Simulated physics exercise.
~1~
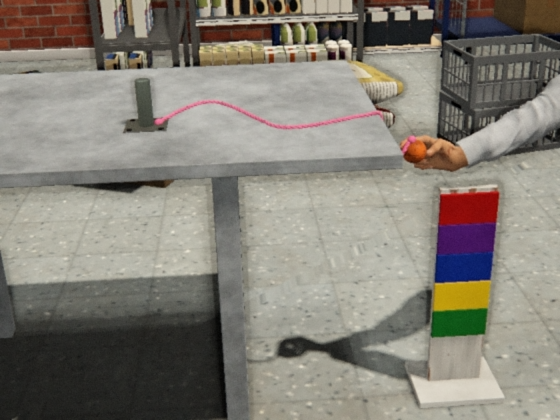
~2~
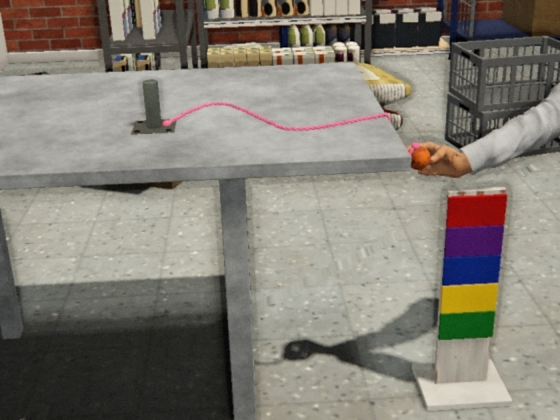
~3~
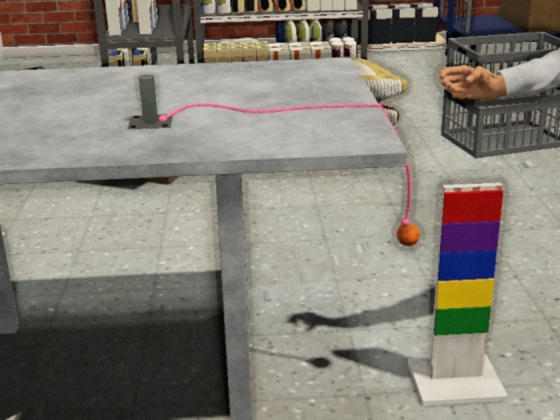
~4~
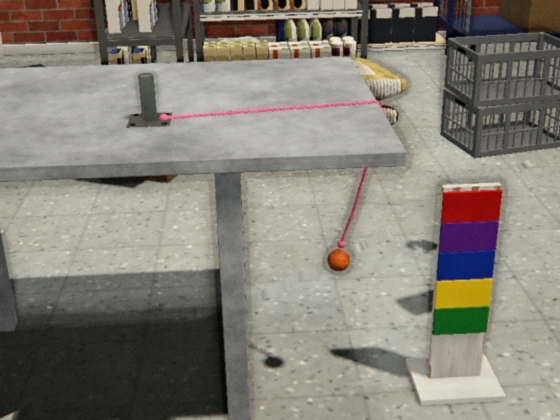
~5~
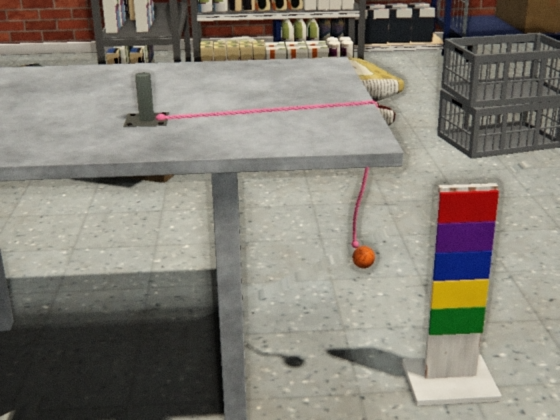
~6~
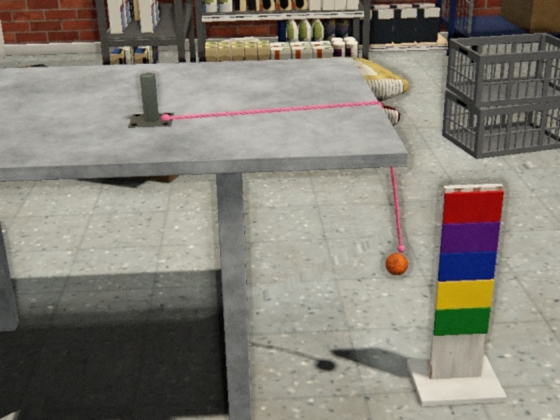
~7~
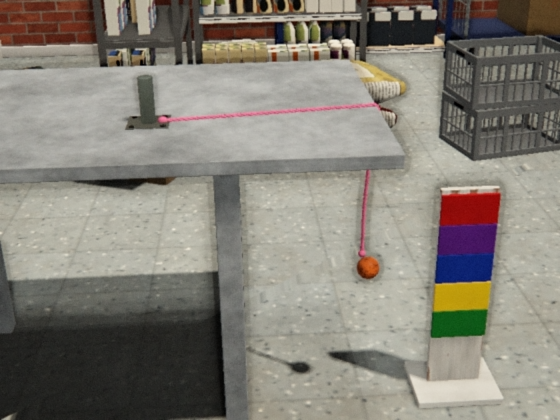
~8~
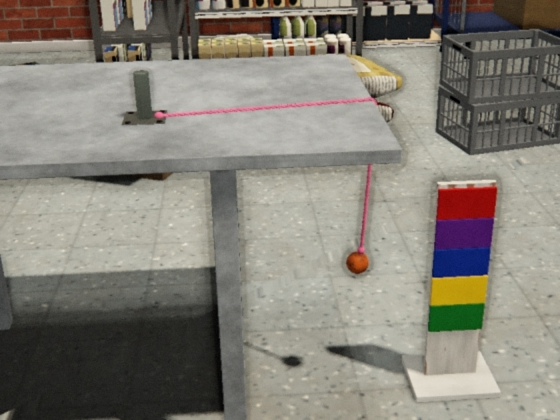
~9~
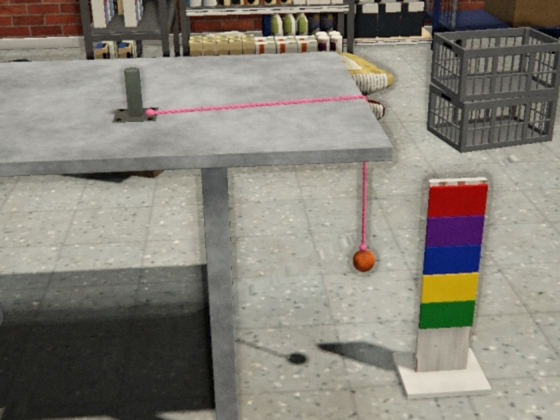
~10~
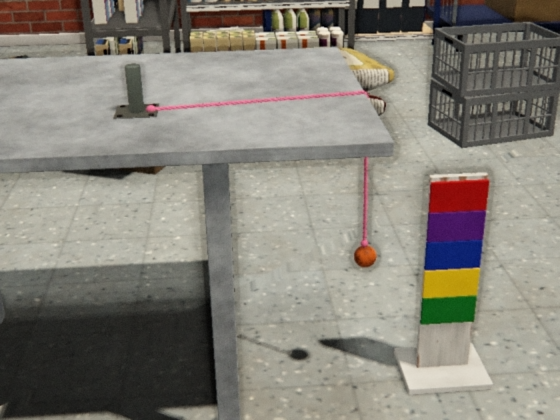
Off a grey table's end, a released orange ball drops, swings, and hangs level with blue.
